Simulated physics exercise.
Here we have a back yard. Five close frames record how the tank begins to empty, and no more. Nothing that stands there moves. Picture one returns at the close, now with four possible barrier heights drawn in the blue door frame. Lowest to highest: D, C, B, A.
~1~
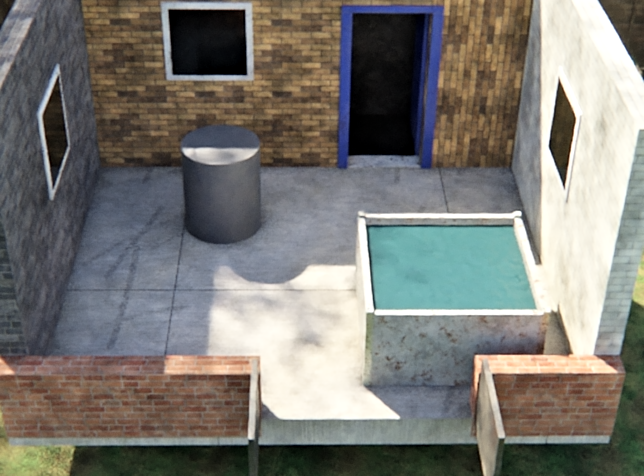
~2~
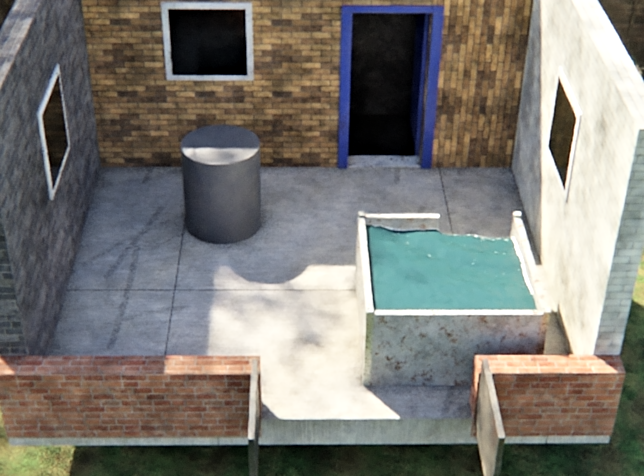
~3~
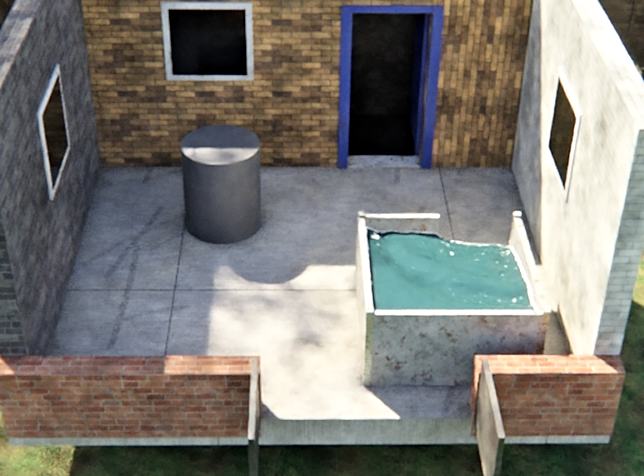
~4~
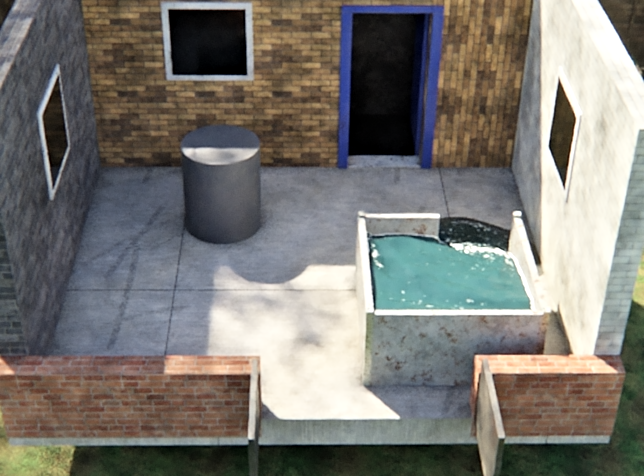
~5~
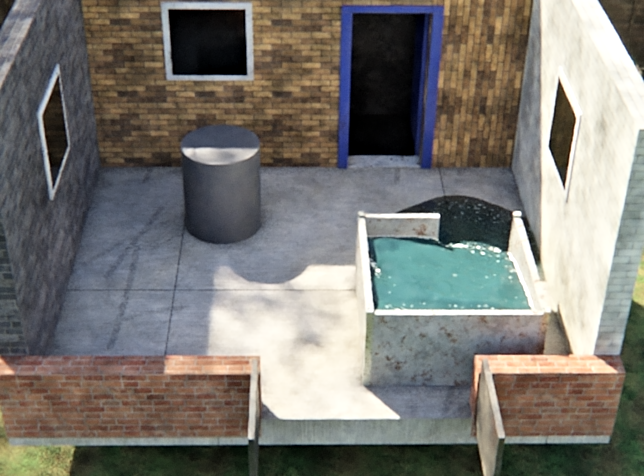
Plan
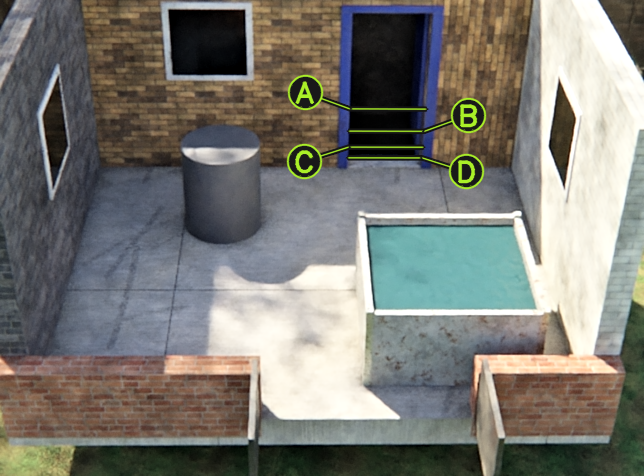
At first, a square tank of still teal water sits at the right of a walled back yard, near a gray cylinder and a blue doorway. Then the water grows choppy and its level drops at the back, where part of the rim is open, and a dark, wet patch spreads over the ground behind it.
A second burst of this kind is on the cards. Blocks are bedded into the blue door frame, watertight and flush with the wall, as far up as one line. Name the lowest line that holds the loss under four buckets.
The limit is C.
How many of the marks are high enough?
Three.
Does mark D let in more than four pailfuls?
Yes, that goes wrong.
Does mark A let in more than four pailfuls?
No.
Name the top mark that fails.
It is D.
In lime, A at (387, 109); B at (386, 131); C at (385, 147); D at (385, 157); from the bottom up D, C, B, A.
With A, nothing gets over.
With B, nothing gets over.
With C, a splash gets over, under a bucket.
With D, about 11 bucketfuls get in.
